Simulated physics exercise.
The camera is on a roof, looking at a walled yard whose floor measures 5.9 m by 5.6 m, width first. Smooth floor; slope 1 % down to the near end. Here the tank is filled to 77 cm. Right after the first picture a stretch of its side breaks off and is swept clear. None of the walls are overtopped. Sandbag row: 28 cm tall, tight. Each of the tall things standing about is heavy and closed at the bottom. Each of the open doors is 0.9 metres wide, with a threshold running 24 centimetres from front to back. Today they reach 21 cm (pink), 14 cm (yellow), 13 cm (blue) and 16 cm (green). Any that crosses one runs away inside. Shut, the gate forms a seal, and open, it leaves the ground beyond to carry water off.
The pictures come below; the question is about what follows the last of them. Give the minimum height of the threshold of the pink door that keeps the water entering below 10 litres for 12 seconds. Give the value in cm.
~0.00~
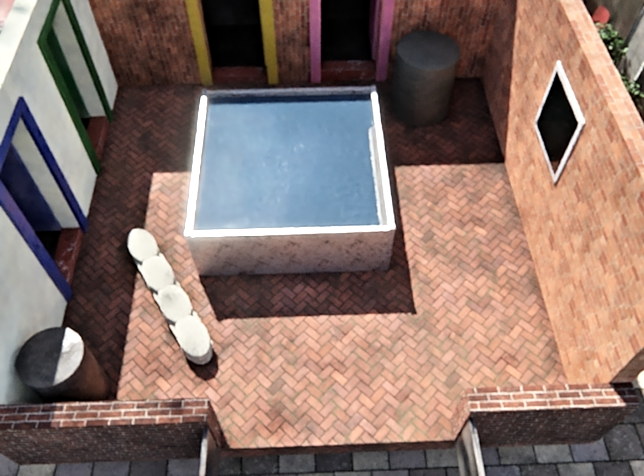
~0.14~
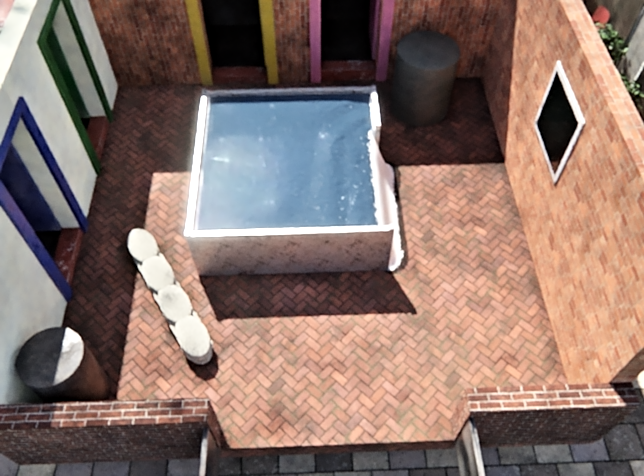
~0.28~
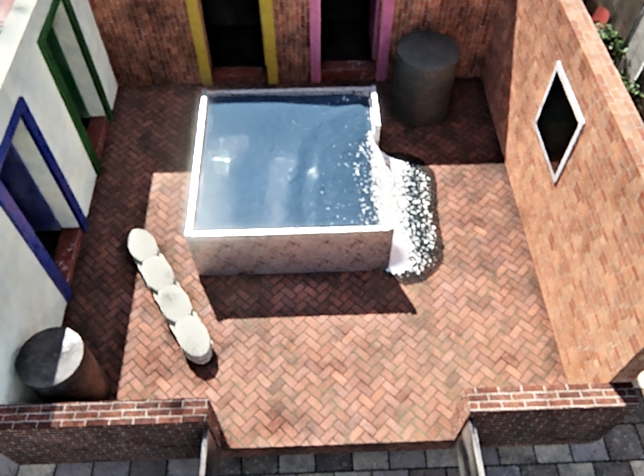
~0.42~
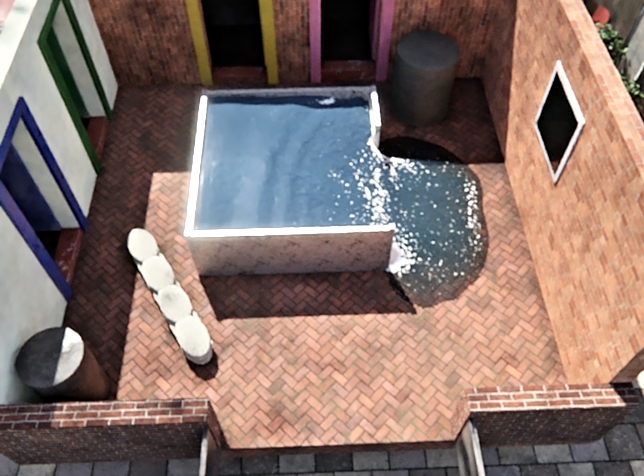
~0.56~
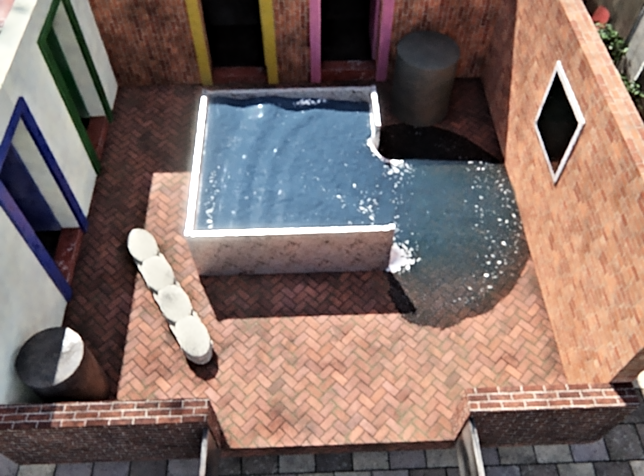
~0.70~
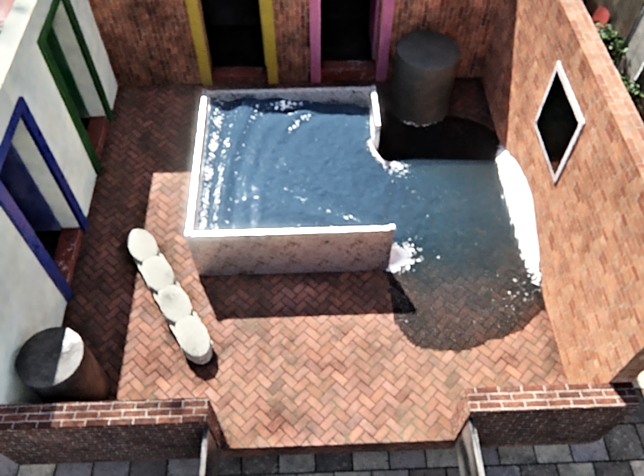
Minimum height: About 10.5 cm.
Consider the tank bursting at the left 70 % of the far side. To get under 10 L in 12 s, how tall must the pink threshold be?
Required height: Approx. 28 cm.
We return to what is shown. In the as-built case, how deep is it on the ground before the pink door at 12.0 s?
It stands about 8.0 centimetres deep.
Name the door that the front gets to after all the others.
The blue one.
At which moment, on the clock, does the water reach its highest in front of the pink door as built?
Around 6.0 seconds.
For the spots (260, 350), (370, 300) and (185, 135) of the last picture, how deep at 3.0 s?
Taking the spots in order: About 4, 2 and 0 centimetres.
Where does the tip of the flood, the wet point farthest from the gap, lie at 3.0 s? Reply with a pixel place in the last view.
Lab note: Front tip approx. (138, 429).
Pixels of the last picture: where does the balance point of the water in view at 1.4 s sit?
I'd put it close to (355, 204).
After 1.4 s water covers 25 % of the floor, deepest (55 cm) near (499, 218); it has not reached the pink door.
After 3.0 s water covers 65 % of the floor, deepest (47 cm) near (566, 413); 9 cm at the pink door, 0 litres in over its 21 cm threshold.
After 12.0 s water covers 95 % of the floor, deepest (20 cm) near (52, 370); 8 cm at the pink door, 0 litres in over its 21 cm threshold.
At the pink door as built, the water arrived by 2.2 s and peaked near 15 cm at 6.0 s.
Run again over the same 12 s with other heights there, 14 litres in over 9.5 cm, 3 litres over 13 cm. The limit of 10 litres is kept from about 10.5 cm up.
